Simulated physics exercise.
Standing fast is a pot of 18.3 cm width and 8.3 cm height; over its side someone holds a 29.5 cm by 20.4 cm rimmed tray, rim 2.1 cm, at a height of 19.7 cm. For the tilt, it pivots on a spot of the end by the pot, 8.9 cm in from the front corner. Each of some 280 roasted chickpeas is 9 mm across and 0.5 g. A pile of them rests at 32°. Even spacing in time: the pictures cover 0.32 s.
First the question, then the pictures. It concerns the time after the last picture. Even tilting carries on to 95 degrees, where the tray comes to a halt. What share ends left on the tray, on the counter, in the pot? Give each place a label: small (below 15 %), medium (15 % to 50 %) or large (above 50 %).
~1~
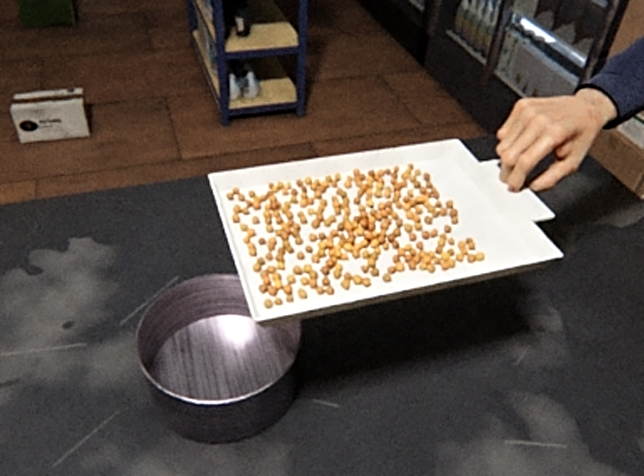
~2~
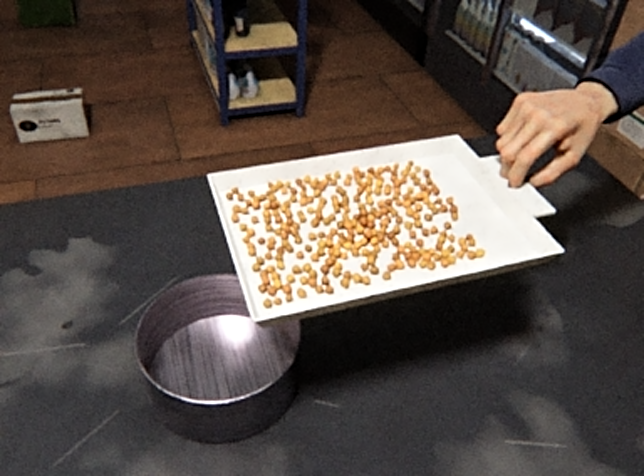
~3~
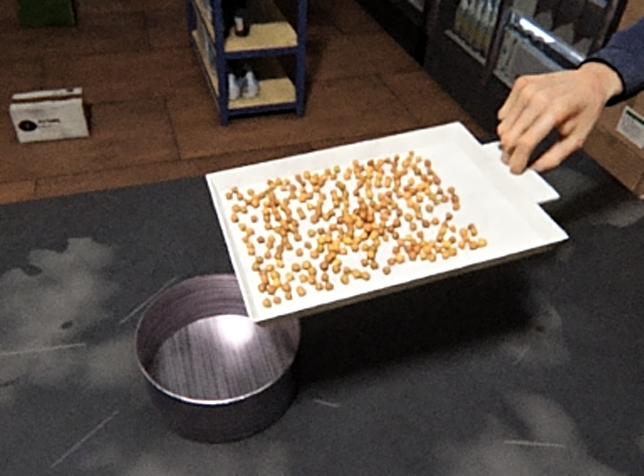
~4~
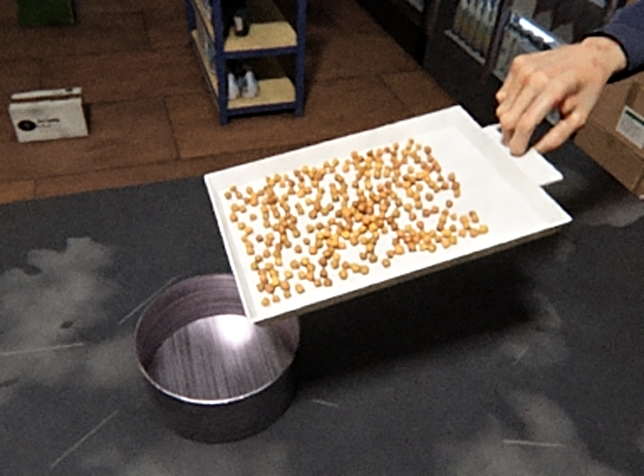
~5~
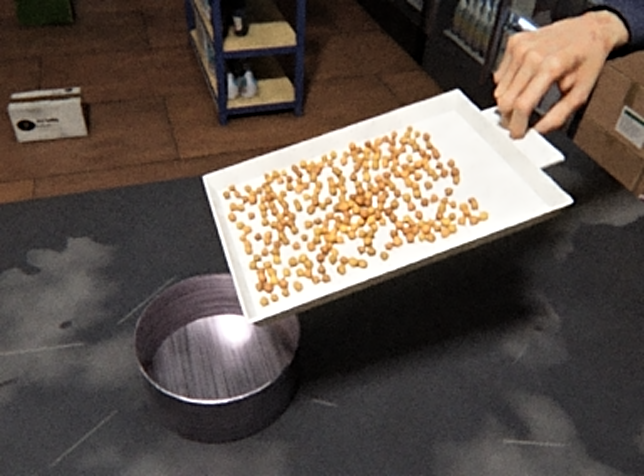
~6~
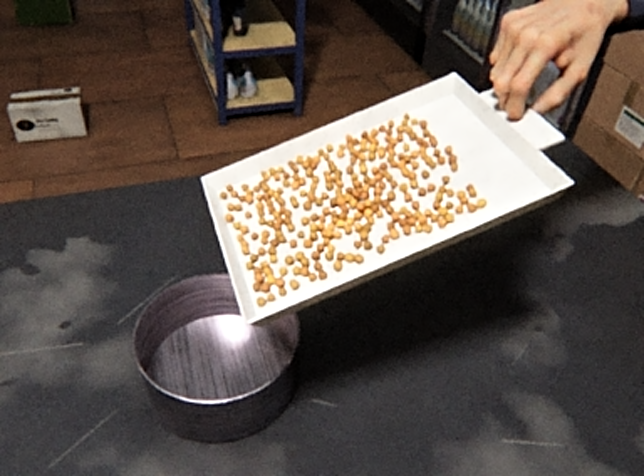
Shares by place: Left on the tray small, counter medium, pot large.
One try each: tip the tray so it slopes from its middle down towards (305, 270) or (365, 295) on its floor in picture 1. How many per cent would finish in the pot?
Approximately 50 percent, then 35 percent.
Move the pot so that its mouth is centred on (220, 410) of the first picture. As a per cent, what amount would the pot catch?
The share would be some 40 per cent.
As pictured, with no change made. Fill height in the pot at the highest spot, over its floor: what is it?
Roughly 2.0 centimetres.
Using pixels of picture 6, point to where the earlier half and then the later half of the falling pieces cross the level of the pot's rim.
Around (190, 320), then around (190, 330).
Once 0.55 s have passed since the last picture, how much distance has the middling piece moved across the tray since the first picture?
Displacement on the tray: Roughly 7 cm.
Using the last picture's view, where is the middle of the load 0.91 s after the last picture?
Look about (225, 234) in the last view.
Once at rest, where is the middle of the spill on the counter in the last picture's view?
(139, 332).
Then, 0.55 s after the last picture, tilt 54 degrees; the tray holds 100 %, the pot 0 %.
Then, 0.91 s after the last picture, tilt 78 degrees; the tray holds 80 %, the pot 5 %.
Then, 1.37 s after the last picture, tilt 95 degrees; the tray holds 0 %, the pot 70 %.
In the end, tray 0 %, counter 25 %, pot 75 %.
